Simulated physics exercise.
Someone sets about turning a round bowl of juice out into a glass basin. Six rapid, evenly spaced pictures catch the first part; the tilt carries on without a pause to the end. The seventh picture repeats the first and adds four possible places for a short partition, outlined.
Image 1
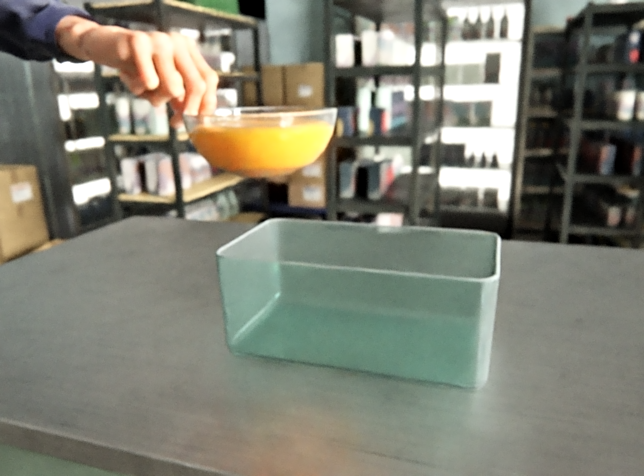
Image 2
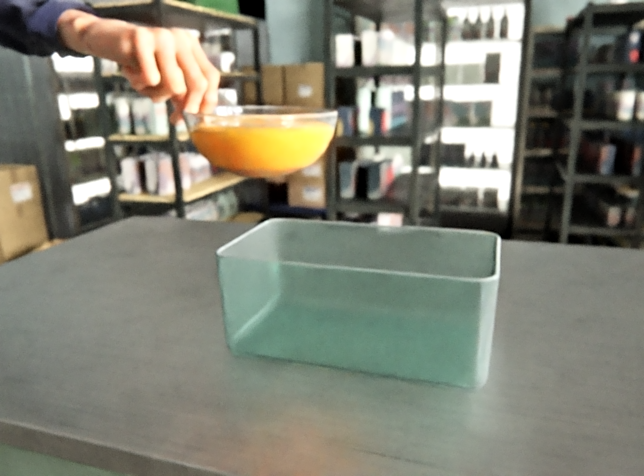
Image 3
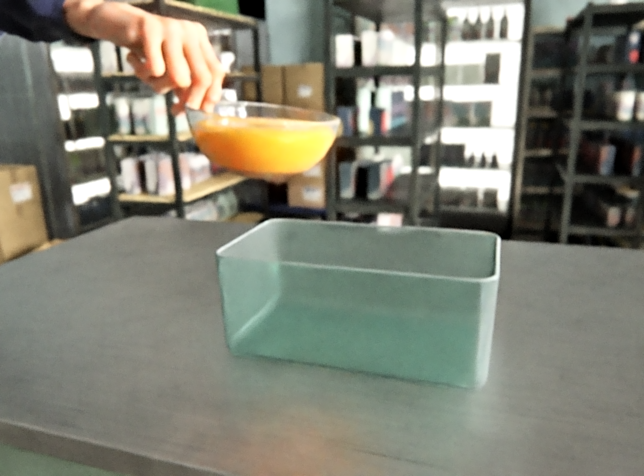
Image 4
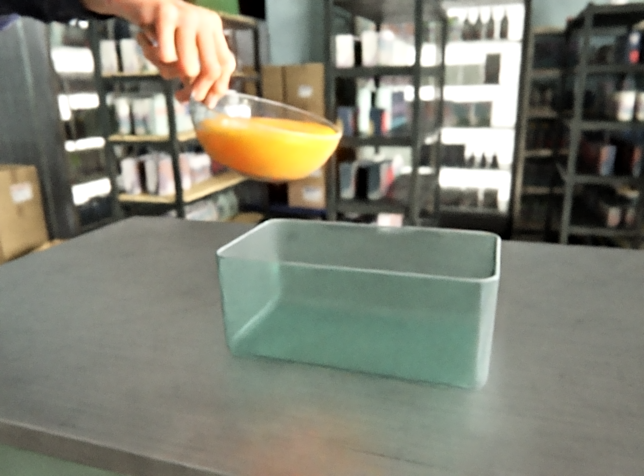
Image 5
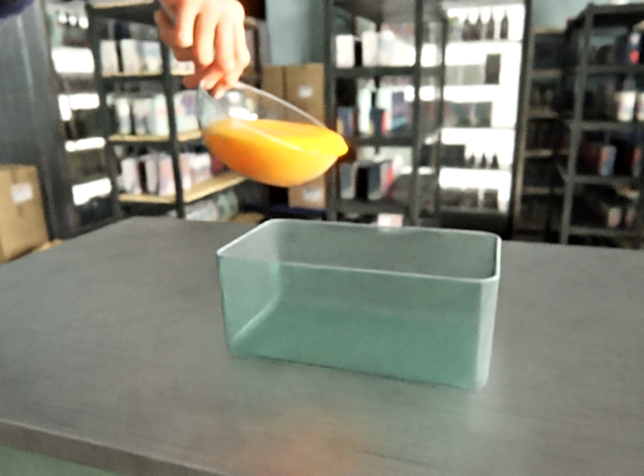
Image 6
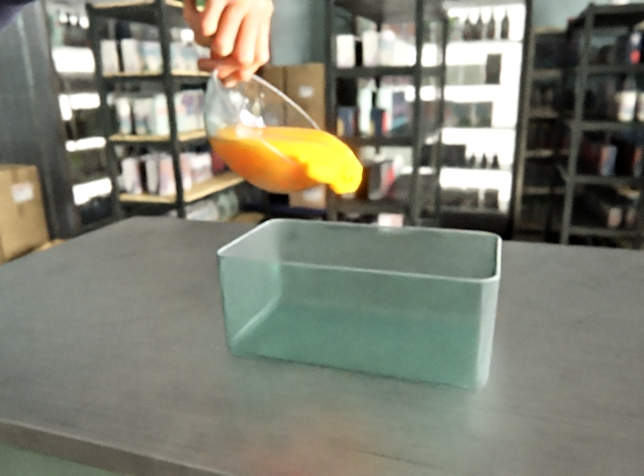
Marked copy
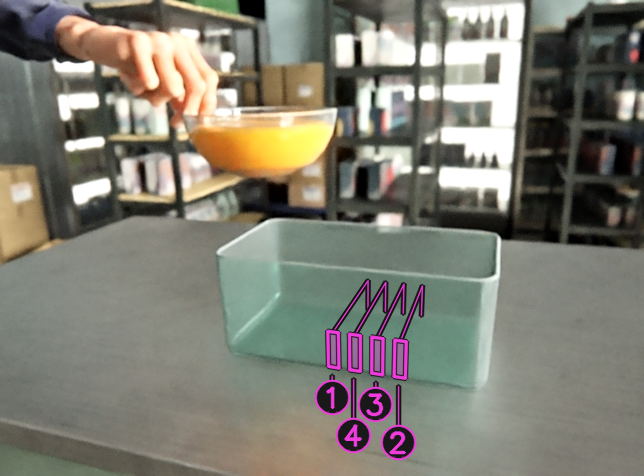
In a storage room lined with shelves, a hand held a round glass bowl of orange juice above a clear basin on a table, then tilted it rightward until juice slid over the lip.
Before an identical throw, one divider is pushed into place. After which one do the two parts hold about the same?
Take 4.
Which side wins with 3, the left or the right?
More ends on the left.
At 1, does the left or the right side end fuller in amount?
The right one.
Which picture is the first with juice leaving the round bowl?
In picture 5.
In magenta, 1 at (332, 375); 2 at (398, 386); 3 at (375, 382); 4 at (353, 379).
With 1, about 33 % ends left of the wall and 66 % right of it.
With 2, about 87 % ends left of the wall and 9 % right of it; 4 % is lost outside.
With 3, about 72 % ends left of the wall and 24 % right of it; 4 % is lost outside.
With 4, about 53 % ends left of the wall and 44 % right of it; 3 % is lost outside.
